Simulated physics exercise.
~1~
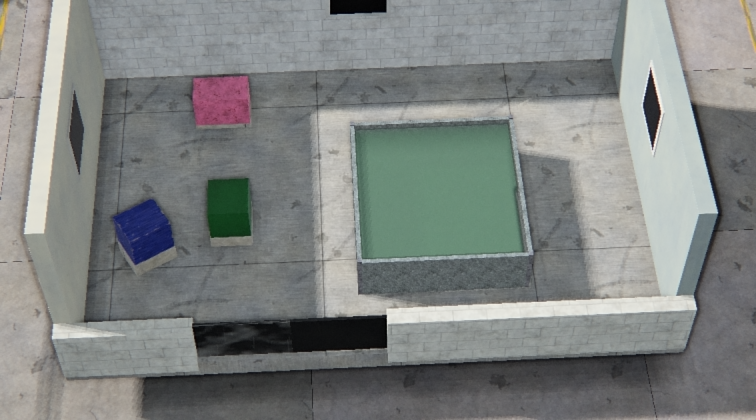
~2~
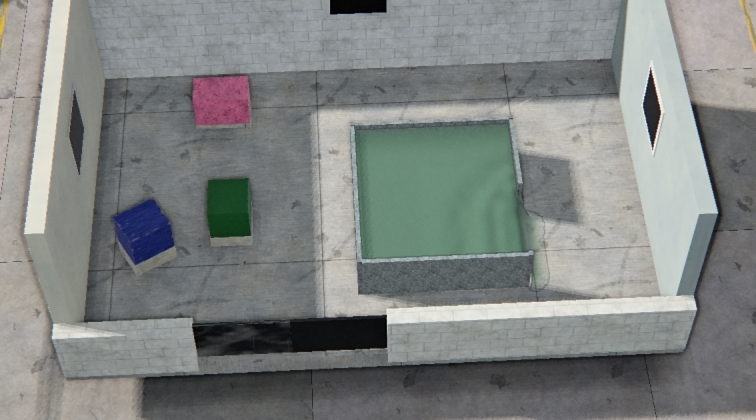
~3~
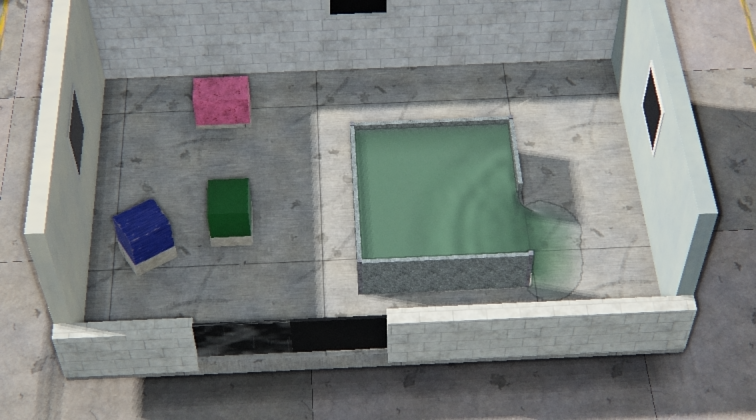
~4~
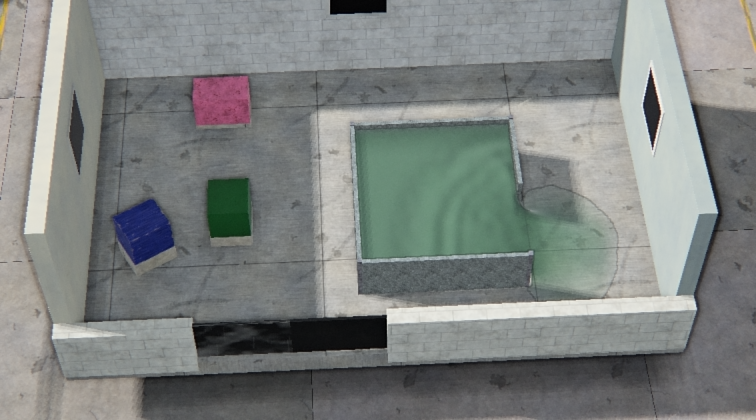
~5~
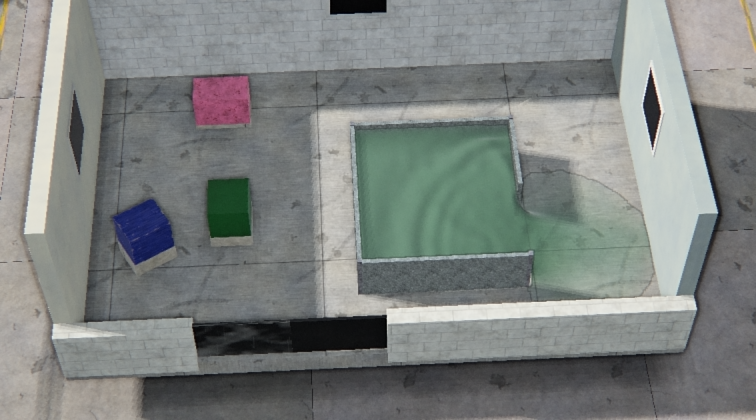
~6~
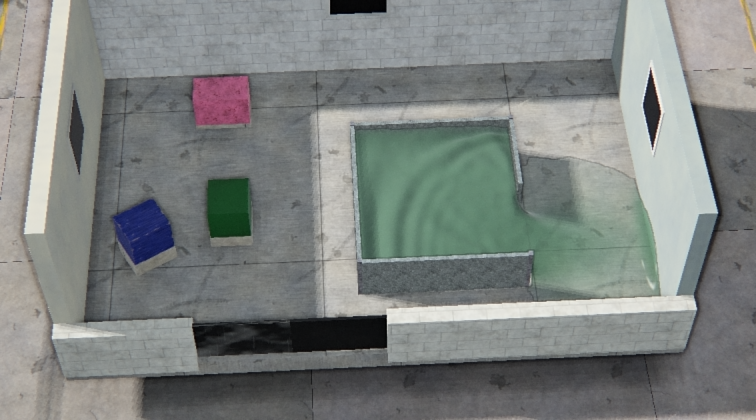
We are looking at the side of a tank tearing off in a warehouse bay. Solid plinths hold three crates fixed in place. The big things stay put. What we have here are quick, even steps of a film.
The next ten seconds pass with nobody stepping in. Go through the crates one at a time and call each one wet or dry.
The pink crate is wet. The green crate is dry. The blue crate is dry.
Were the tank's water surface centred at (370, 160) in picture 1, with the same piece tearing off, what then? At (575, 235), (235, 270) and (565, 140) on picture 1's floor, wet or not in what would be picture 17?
Results in order - swamped, left untouched, swamped.
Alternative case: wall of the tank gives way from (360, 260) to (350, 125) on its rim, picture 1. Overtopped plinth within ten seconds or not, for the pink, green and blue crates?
Here's how it goes: The pink crate is swamped, the green crate is swamped, and the blue crate is swamped.
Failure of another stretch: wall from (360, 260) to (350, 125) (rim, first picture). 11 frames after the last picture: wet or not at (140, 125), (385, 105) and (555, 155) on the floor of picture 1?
Taking them in turn, I get sodden, then left untouched, then left untouched.
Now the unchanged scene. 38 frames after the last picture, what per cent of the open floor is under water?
Estimate: Near 85 %.
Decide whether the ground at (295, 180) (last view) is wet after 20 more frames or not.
Answer: No flooding.
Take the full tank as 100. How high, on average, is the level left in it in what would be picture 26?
Somewhere near 48 %, give or take.
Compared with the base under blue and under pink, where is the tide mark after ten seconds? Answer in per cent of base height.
Roughly 70 and 220 per cent respectively.
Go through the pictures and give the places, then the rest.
The first frame shows the tank at (438, 190) is whole and still.
In the second frame, water pours out at (521, 238) and has run to (533, 289).
In the third frame, the front is at (568, 216), out from the gap at (520, 240).
In the fourth frame, water pours out at (520, 241) and has run to (612, 234).
In the fifth frame, water pours out at (520, 241) and has run to (642, 220).
In the sixth frame, the front is at a hidden place, out from the gap at (520, 241).
A moment on, water covers 15 % of the floor; the pink crate not reached, the green crate not reached, the blue crate not reached.
Next, water covers 25 % of the floor; the pink crate not reached, the green crate not reached, the blue crate not reached.
Then, water covers 45 % of the floor; the pink crate not reached, the green crate not reached, the blue crate not reached.
Later, water covers 85 % of the floor; the pink crate water round its plinth, the green crate water round its plinth, the blue crate water round its plinth.
In the end, water covers 100 % of the floor; the pink crate was topped, the green crate stayed above the water, the blue crate stayed above the water.
